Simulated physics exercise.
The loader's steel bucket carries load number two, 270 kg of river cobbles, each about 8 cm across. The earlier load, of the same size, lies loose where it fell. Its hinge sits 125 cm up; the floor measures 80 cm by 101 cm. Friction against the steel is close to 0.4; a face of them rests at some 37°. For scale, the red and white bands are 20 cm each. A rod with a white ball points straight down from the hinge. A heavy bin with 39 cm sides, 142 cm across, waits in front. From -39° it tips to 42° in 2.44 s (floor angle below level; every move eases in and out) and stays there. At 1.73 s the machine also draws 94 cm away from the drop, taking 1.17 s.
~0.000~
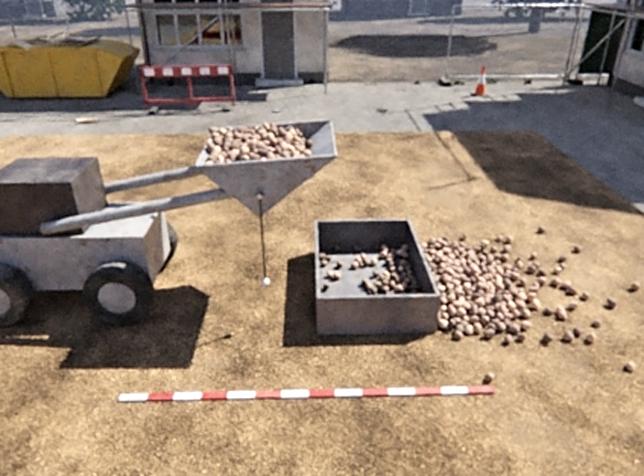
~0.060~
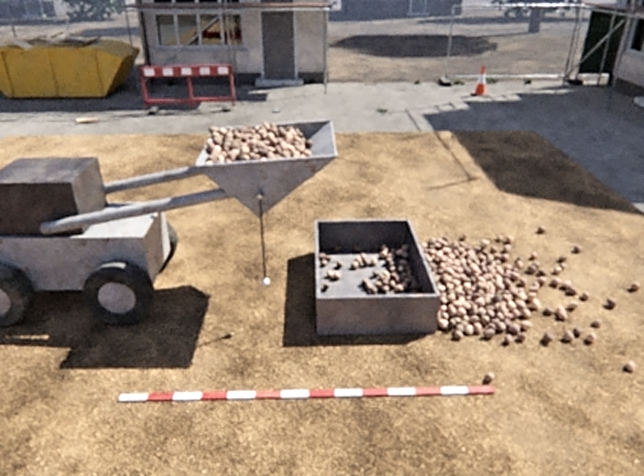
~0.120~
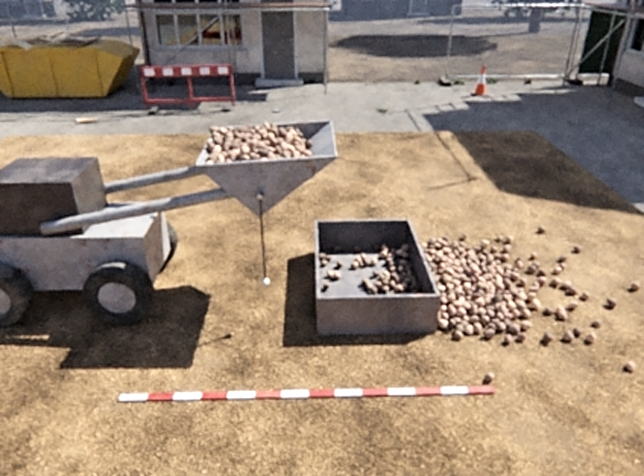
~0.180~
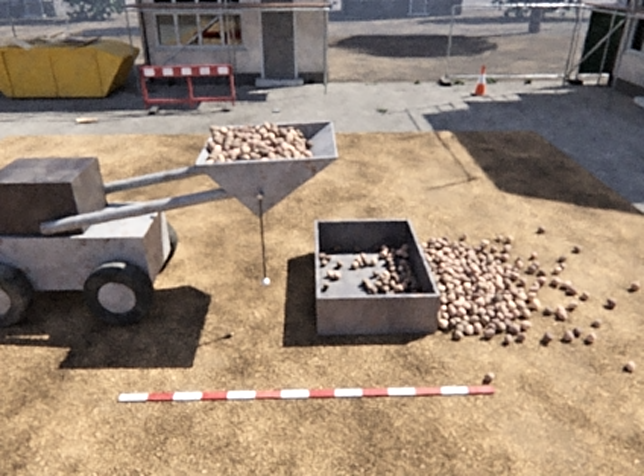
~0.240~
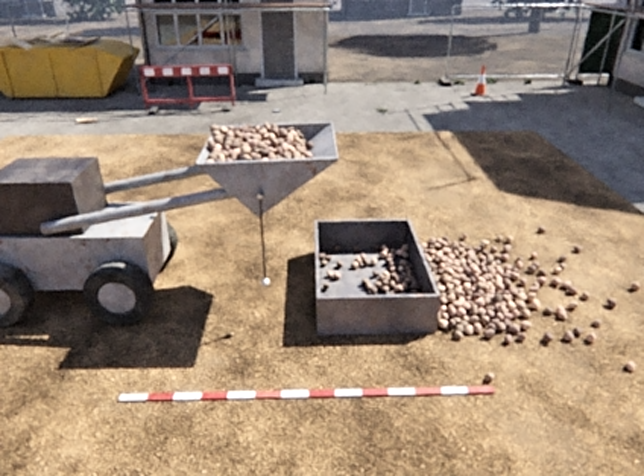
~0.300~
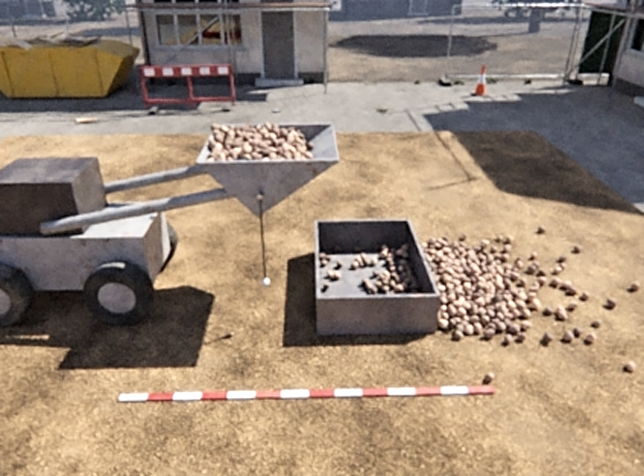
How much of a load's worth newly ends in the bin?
Roughly 63 per cent of a load more.
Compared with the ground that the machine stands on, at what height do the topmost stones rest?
About 24 cm above it.
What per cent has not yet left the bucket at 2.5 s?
It holds some 0 per cent.
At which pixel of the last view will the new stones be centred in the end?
Their middle is at about (338, 281).
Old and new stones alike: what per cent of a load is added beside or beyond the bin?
About 0 per cent.
After 1.8 s the floor is at 29°; in per cent of one load, 82 in the bucket, 37 in the bin, 81 beside or beyond the bin; the foremost stones are at (578, 268).
After 2.5 s the floor is at 42°; in per cent of one load, 0 in the bucket, 37 short of the bin, 83 in the bin, 81 beside or beyond the bin; the foremost stones are at (578, 268).
After 3.3 s the floor is at 42°; in per cent of one load, 0 in the bucket, 37 short of the bin, 83 in the bin, 81 beside or beyond the bin; the foremost stones are at (578, 268).
After 5.8 s the floor is at 42°; in per cent of one load, 0 in the bucket, 37 short of the bin, 83 in the bin, 81 beside or beyond the bin; the foremost stones are at (578, 268). Net gain in the bin, 63.
